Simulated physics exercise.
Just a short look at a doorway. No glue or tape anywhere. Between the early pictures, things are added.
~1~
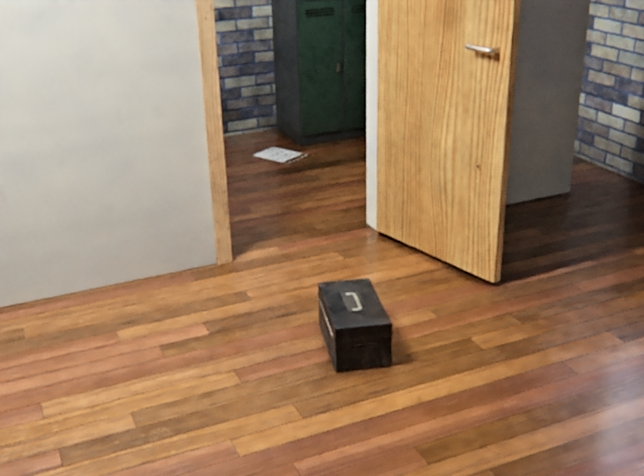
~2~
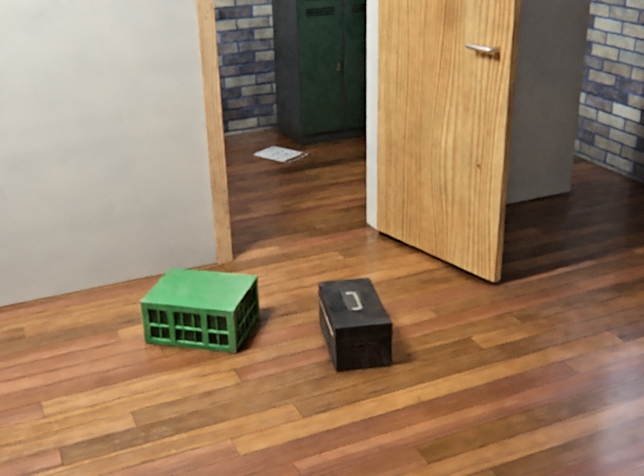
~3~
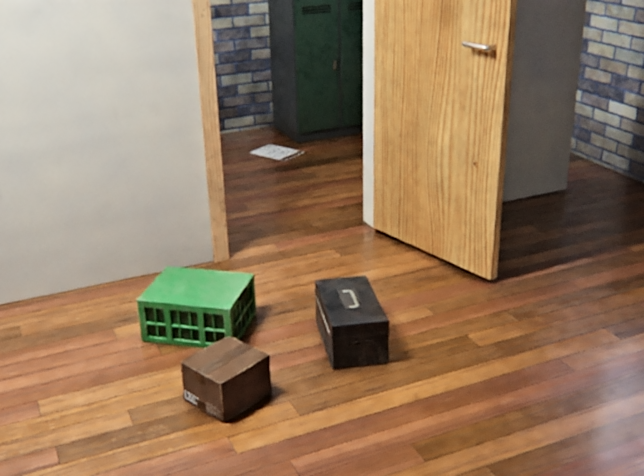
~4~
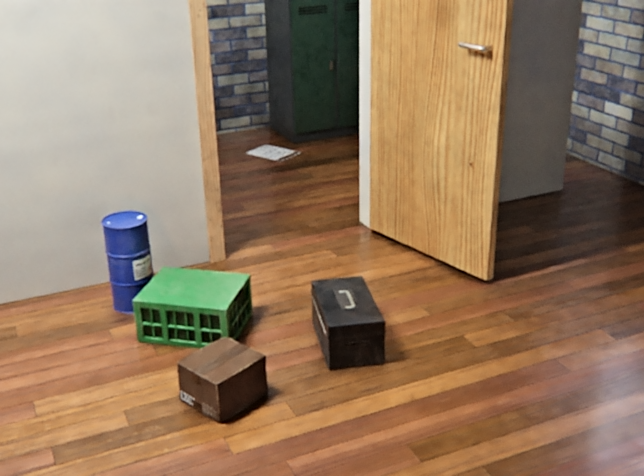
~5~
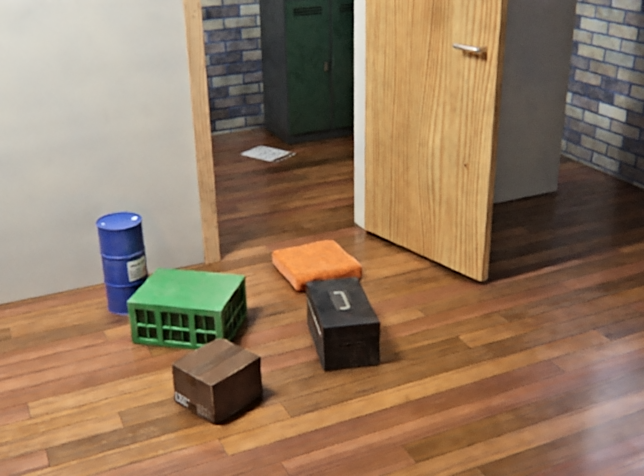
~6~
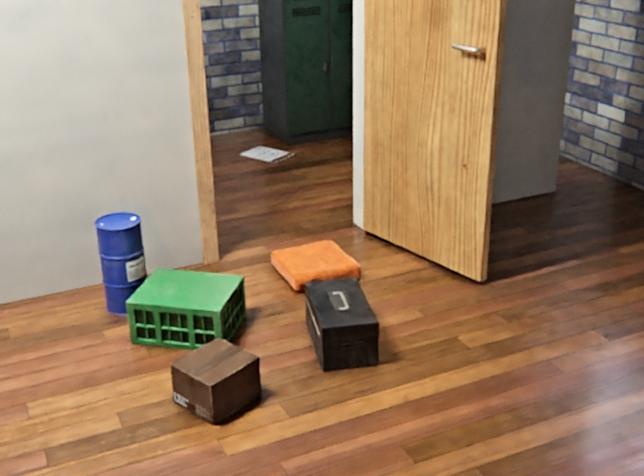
A wide-open wooden door stands still at the right of a doorway, seen from slightly above across a wood-plank floor, with a green locker, brick walls and a paper beyond. A black toolbox sits before the doorway, and a green crate, brown parcel, blue canister at left and orange cushion behind the toolbox appear in turn. Nothing else visibly moves, except that the view drifts very slightly right.
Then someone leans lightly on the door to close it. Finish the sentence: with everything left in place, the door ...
The door swings fully into its frame.
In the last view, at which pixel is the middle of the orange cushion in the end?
The object finishes roughly at pixel (238, 230).
Then, 0.90 s past the last view, door at 62°.
Then, 1.30 s past the last view, door at 34°; orange cushion displaced about its own width near (261, 256).
Then, 1.70 s past the last view, door at 12°; orange cushion displaced about its own width near (246, 240).
Finally, door at 0°; moved from the start, orange cushion; the other 4 still in place. Final places as the last picture's camera would see them, orange cushion near (238, 230).
